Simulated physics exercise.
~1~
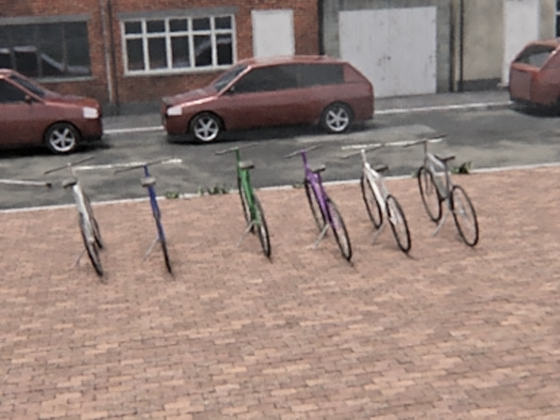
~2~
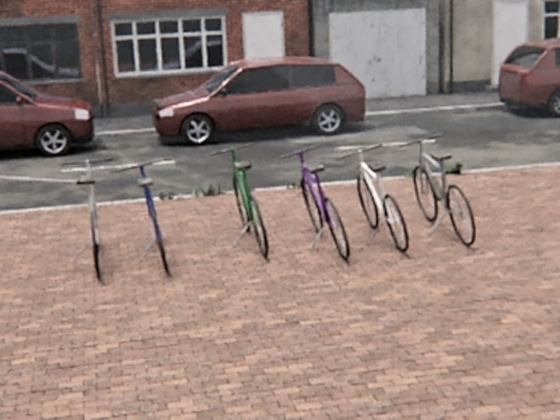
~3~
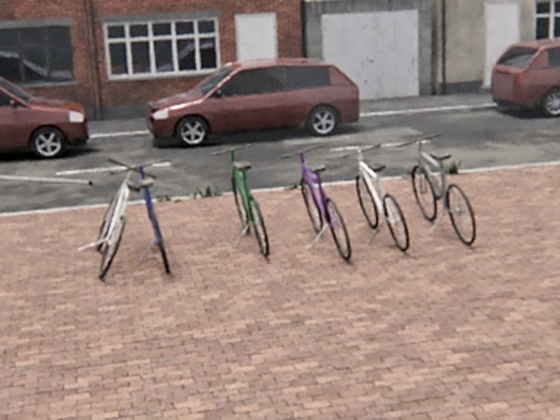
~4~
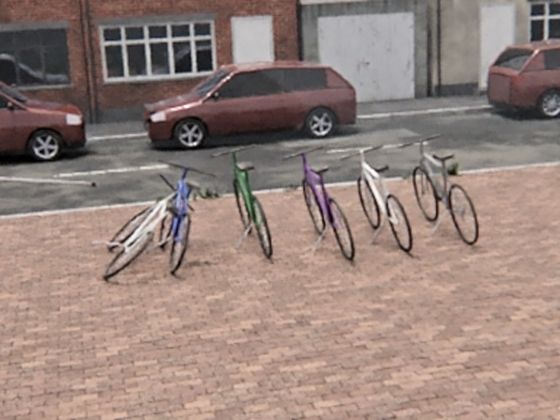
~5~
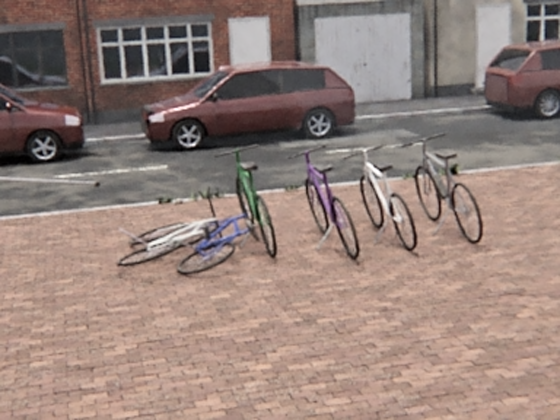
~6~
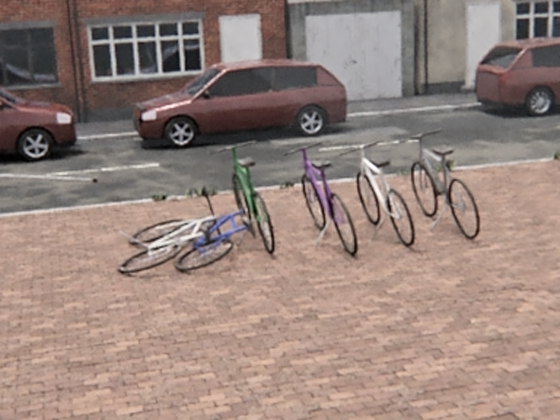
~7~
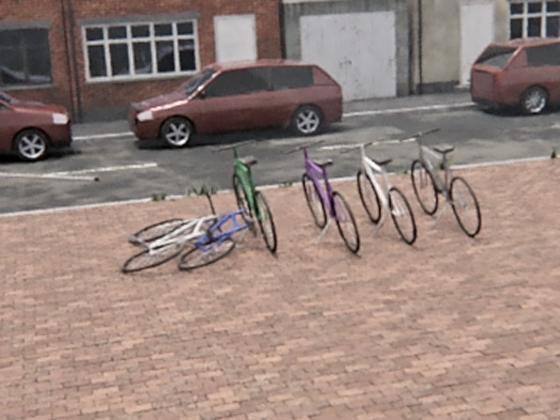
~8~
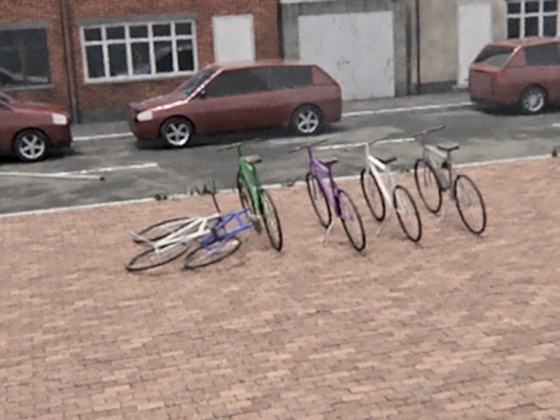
On a brick-paved area beside a street with parked red cars, six bicycles stand in a spaced row, with a thin pole at the far left. The pole moves right against the nearest bicycle, a white one, which swings upright and then tips toward its blue neighbor. The pole stops as the white bicycle leans into the blue one, and the blue one begins to tilt right. Both drop to the bricks in an overlapping heap beside the green bicycle. The green one stays upright, and it, the purple one and the two beyond remain standing.
